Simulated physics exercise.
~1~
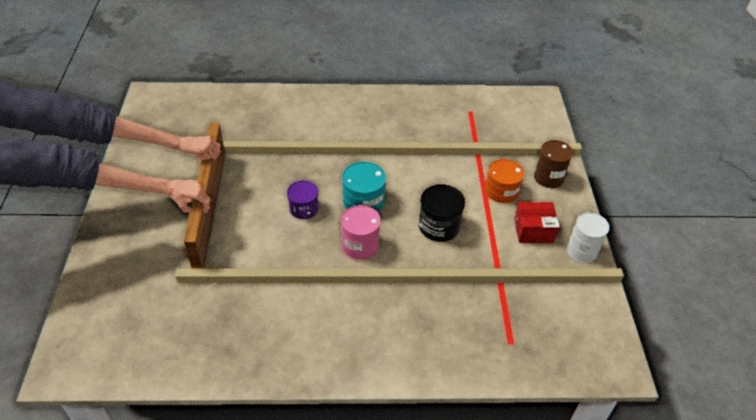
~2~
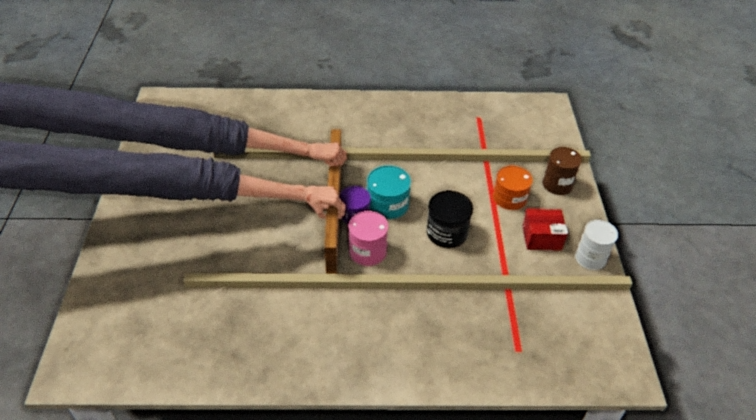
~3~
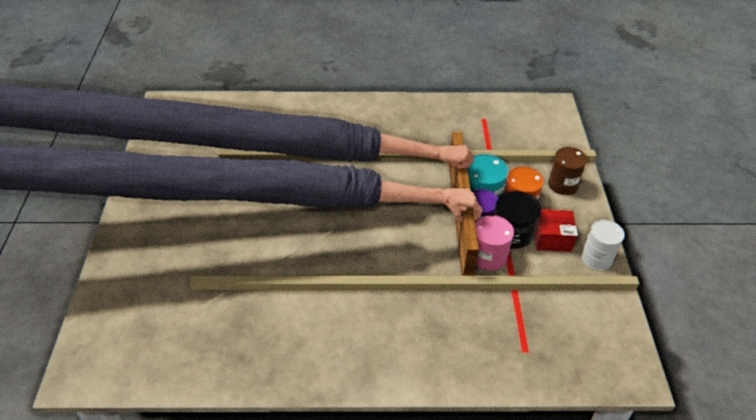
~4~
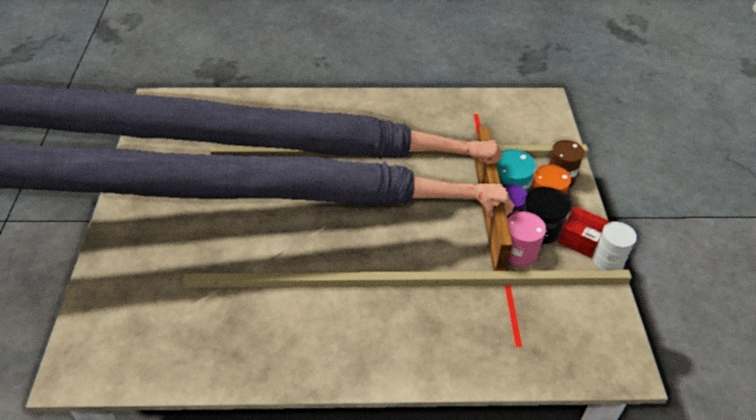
On a worn tabletop, two hands pushing a wooden plank rightward, bunching colourful cans and a red box near the edge, none falling.
